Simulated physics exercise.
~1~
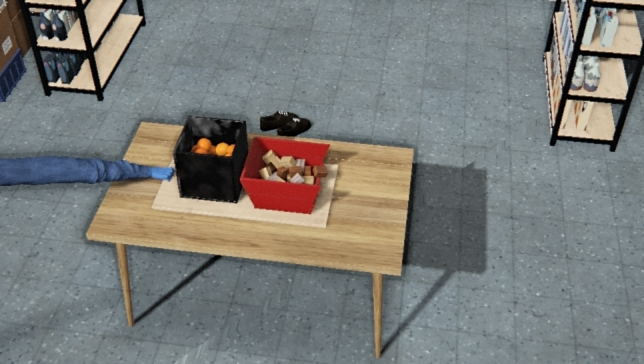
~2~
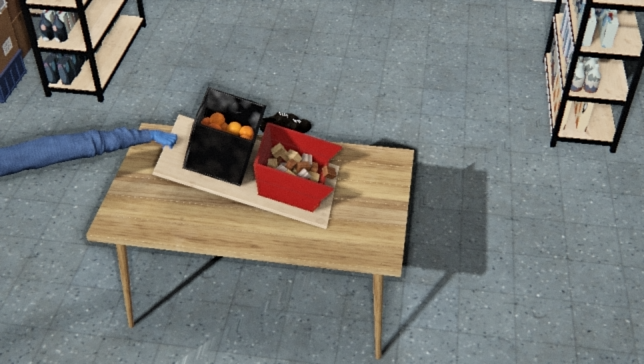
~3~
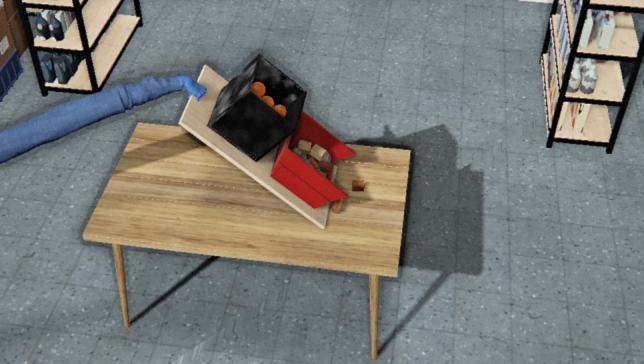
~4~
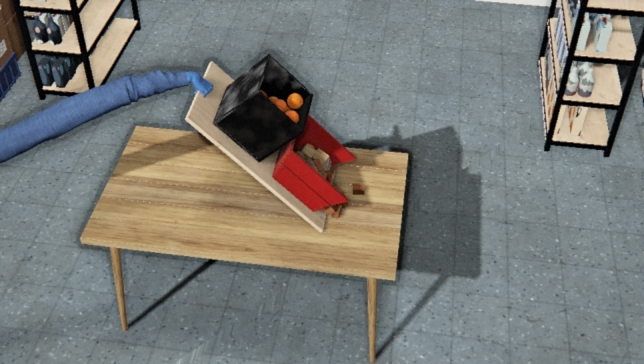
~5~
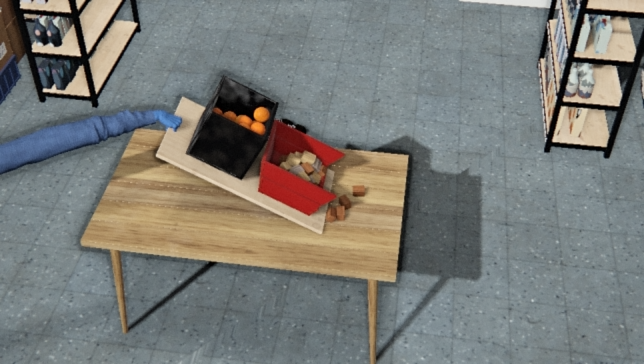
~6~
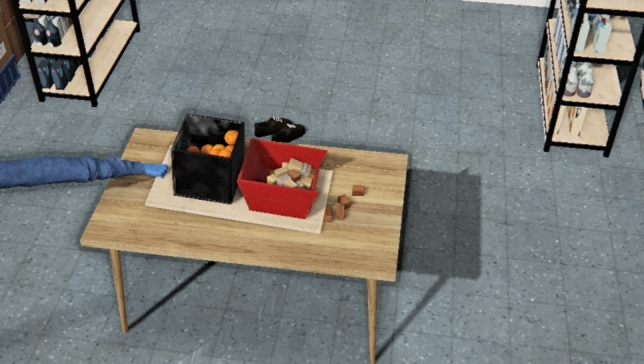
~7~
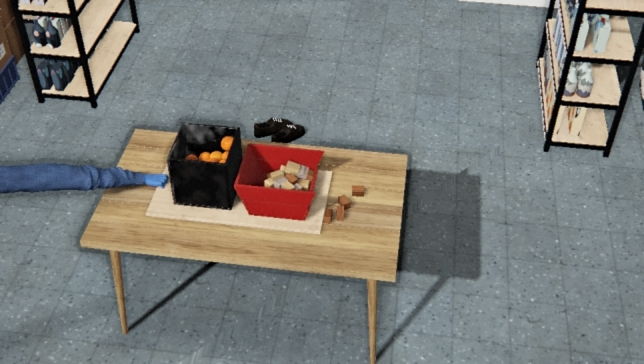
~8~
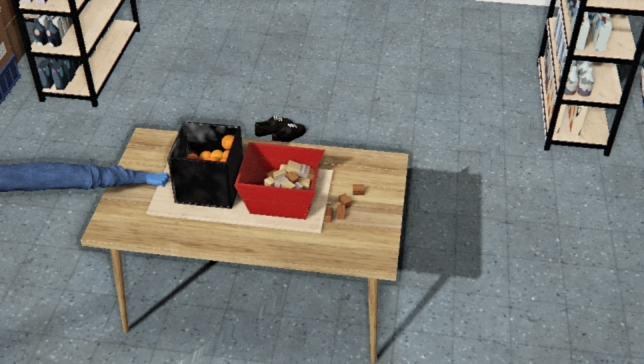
A blue-sleeved arm with a blue glove reaches in from the left to grip a pale board on a wooden table, seen from above in a grey-floored room with shoe racks at both sides. On the board sit a black tray of oranges and, to its right, a red tray of wooden blocks, with dark shoes behind. The arm raises the board's left end steeply, tipping both trays rightward. A few blocks slide out of the red tray onto the table. The arm lowers the board flat again. The spilled blocks lie still beside it, while the oranges remain in the black tray.
